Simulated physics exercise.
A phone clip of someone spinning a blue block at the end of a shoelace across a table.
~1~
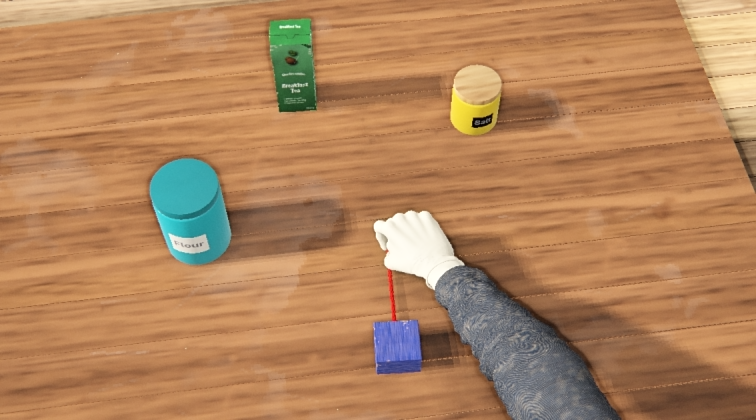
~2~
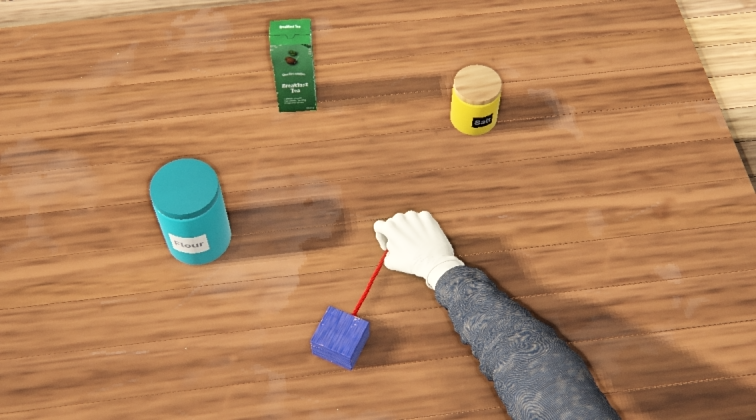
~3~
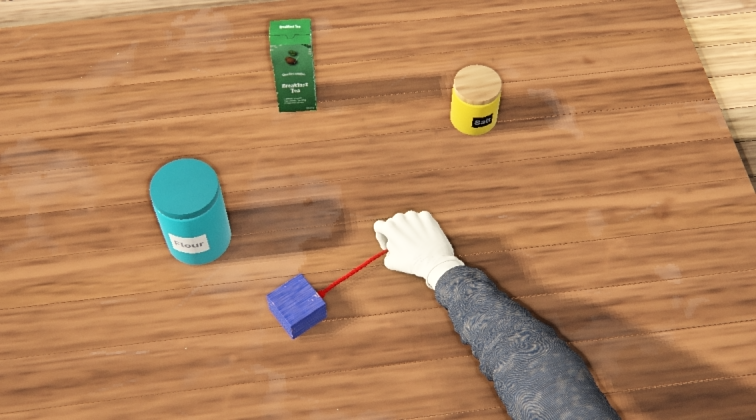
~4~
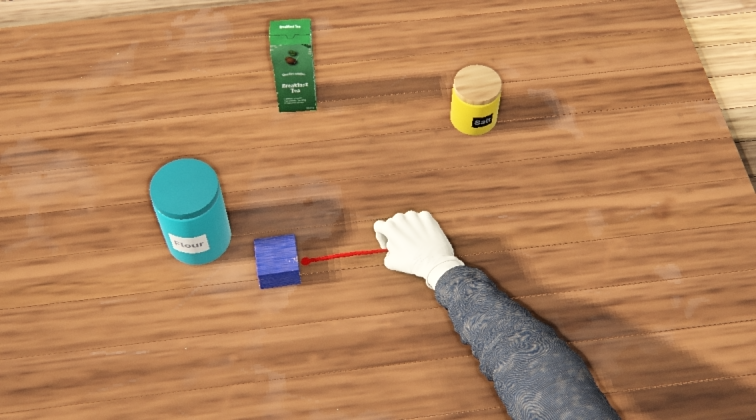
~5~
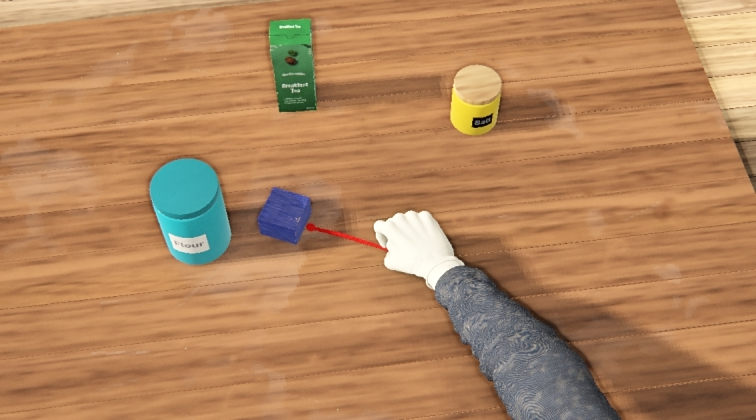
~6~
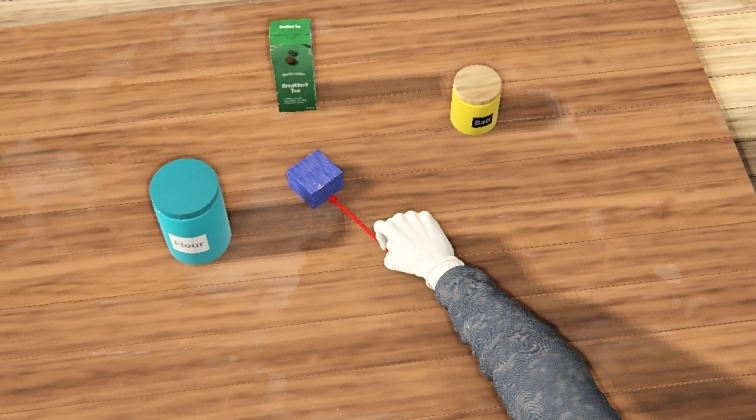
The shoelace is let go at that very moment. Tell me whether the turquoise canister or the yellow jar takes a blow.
In the end the turquoise canister remains clear; the yellow jar takes the knock.
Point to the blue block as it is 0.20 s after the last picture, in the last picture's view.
Close to (455, 101).
Then, 0.08 s on from there, block near (401, 136).
Then, 0.20 s on from there, block near (455, 101); yellow jar pushed aside.
In the end, block near (476, 80); yellow jar pushed aside. The turquoise canister escapes it and the yellow jar is struck.
